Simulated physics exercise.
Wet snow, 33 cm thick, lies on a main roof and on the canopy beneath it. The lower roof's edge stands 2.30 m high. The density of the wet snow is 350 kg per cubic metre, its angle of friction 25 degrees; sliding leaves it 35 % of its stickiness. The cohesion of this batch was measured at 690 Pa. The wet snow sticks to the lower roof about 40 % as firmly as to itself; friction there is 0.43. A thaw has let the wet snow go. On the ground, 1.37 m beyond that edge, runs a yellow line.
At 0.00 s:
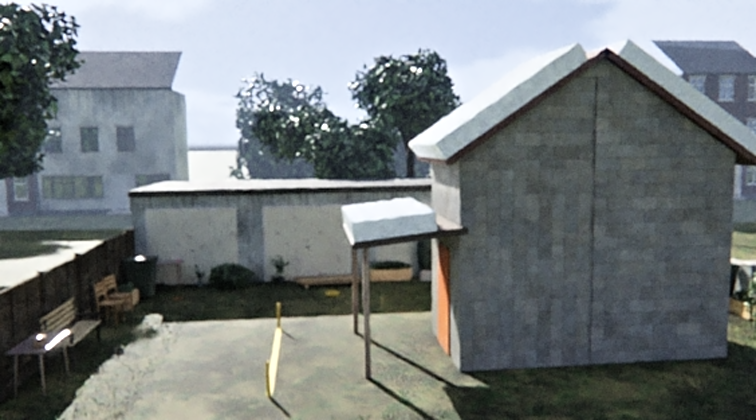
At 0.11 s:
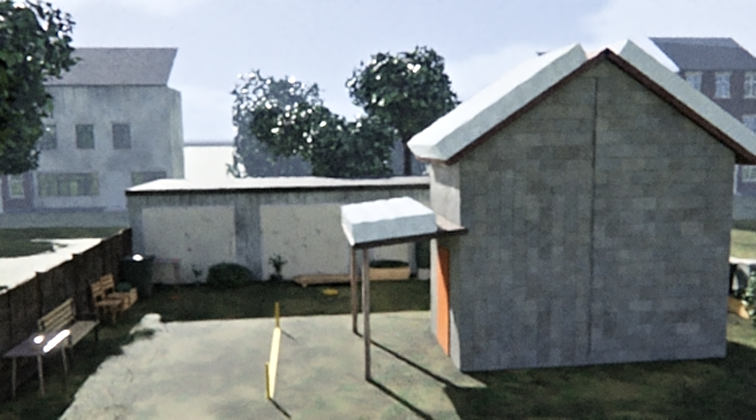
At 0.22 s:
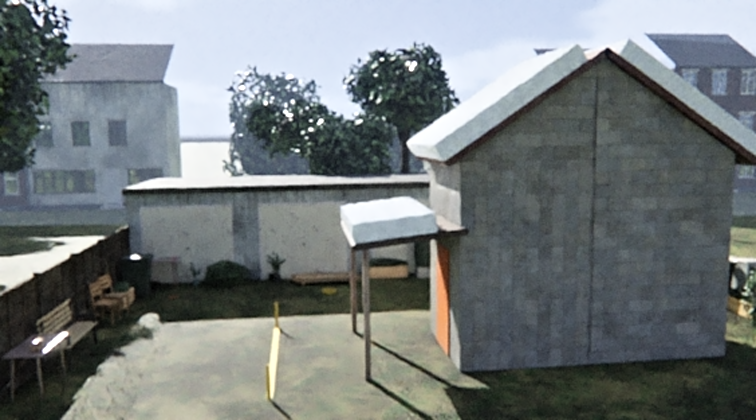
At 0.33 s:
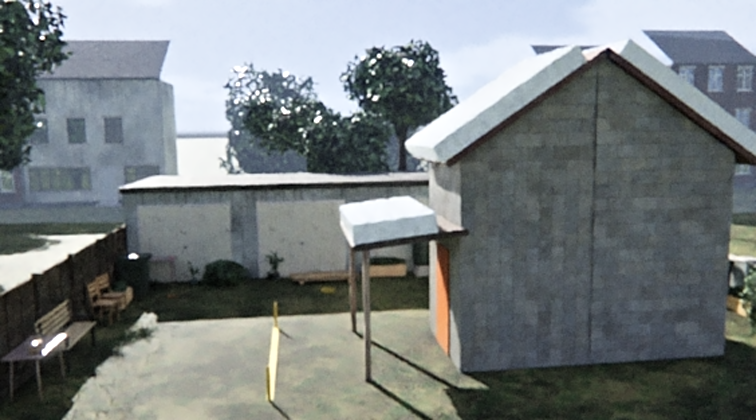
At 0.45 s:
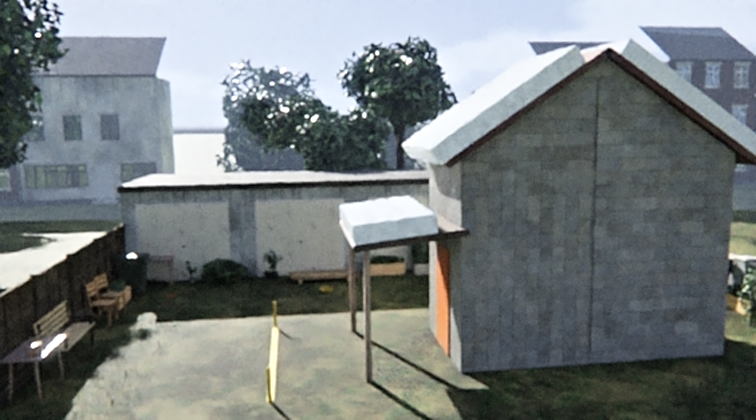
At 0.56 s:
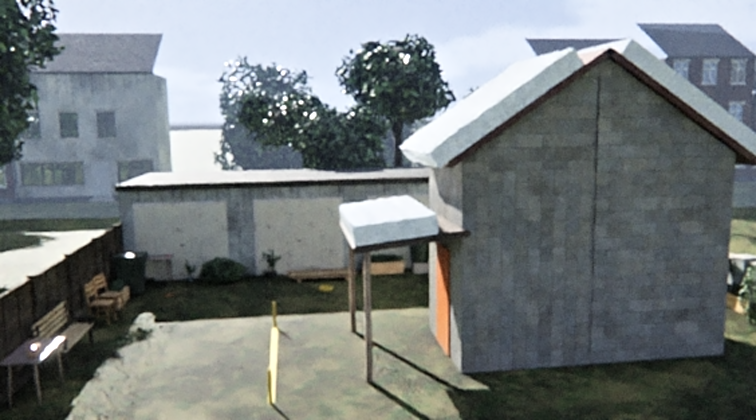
A thick layer of white snow on the grey block building's roof slid very slightly, while the snow on the small canopy beside it and the yard with its yellow line stayed still.
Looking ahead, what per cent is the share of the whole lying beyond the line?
Close to 10 per cent.
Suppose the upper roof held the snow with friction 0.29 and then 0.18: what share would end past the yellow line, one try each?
In turn about 35 %, 40 %.
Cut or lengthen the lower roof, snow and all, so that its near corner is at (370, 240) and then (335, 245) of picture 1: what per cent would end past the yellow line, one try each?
In that order: 20 %, 5 %.
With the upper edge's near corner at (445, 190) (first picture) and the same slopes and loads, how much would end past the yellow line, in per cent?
It would be near 0 %.
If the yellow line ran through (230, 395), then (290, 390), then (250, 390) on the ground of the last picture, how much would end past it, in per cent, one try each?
In turn about 1 %, 16 %, 4 %.
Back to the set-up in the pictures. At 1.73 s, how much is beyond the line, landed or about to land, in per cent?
Near 0 %.
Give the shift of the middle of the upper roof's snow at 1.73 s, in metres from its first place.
Roughly 1.6 m.
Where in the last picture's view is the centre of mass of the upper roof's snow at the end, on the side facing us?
At about (350, 298).
After 1.09 s, none is below the lower edge and 0 % is past the line.
After 1.73 s, none is below the lower edge and 0 % is past the line.
After 2.36 s, none is below the lower edge and 0 % is past the line.
After 3.00 s, 27 % is below the lower edge and 1 % is past the line.
After 4.80 s, 43 % is below the lower edge and 10 % is past the line.
